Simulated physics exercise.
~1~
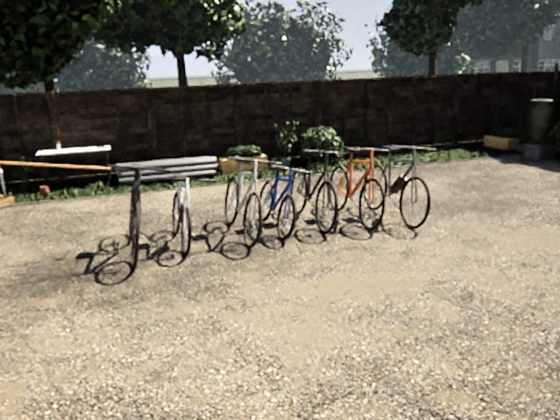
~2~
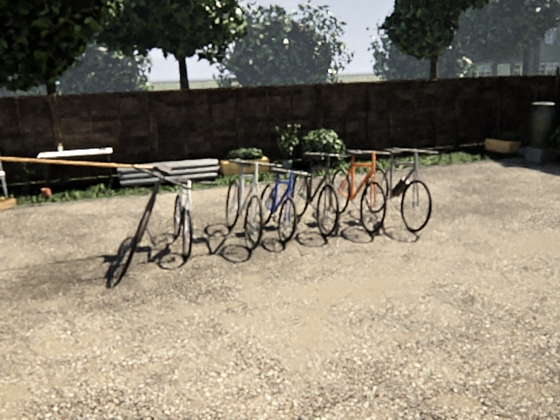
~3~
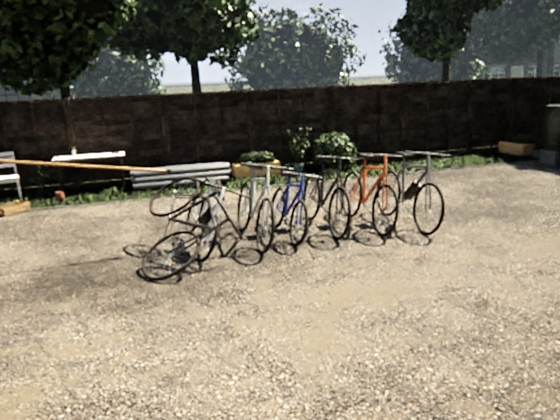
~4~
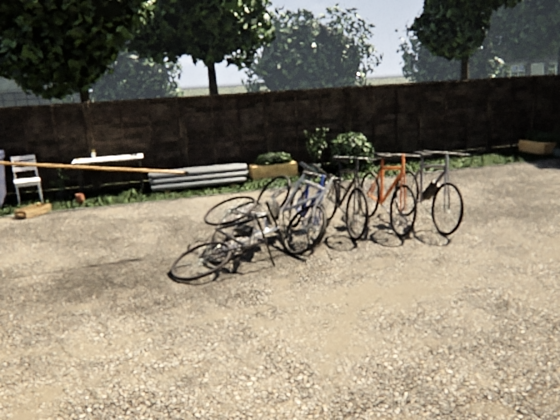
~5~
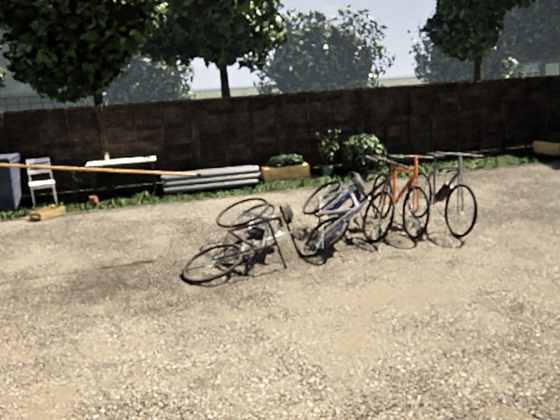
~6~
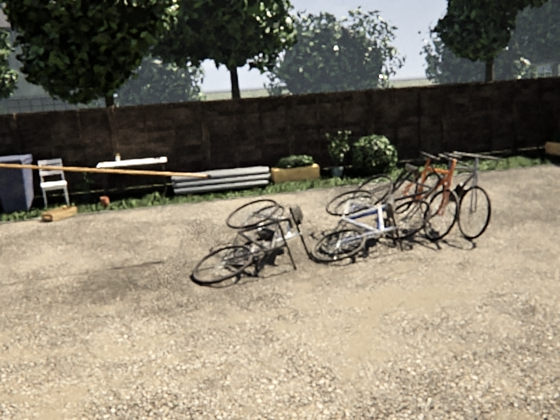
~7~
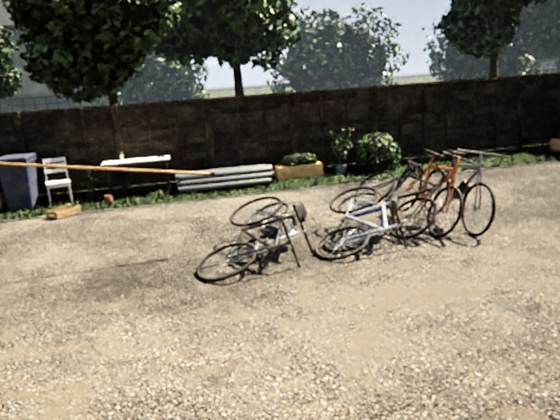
In a yard, a row of bicycles topples rightward, leaving the orange one leaning at the end.
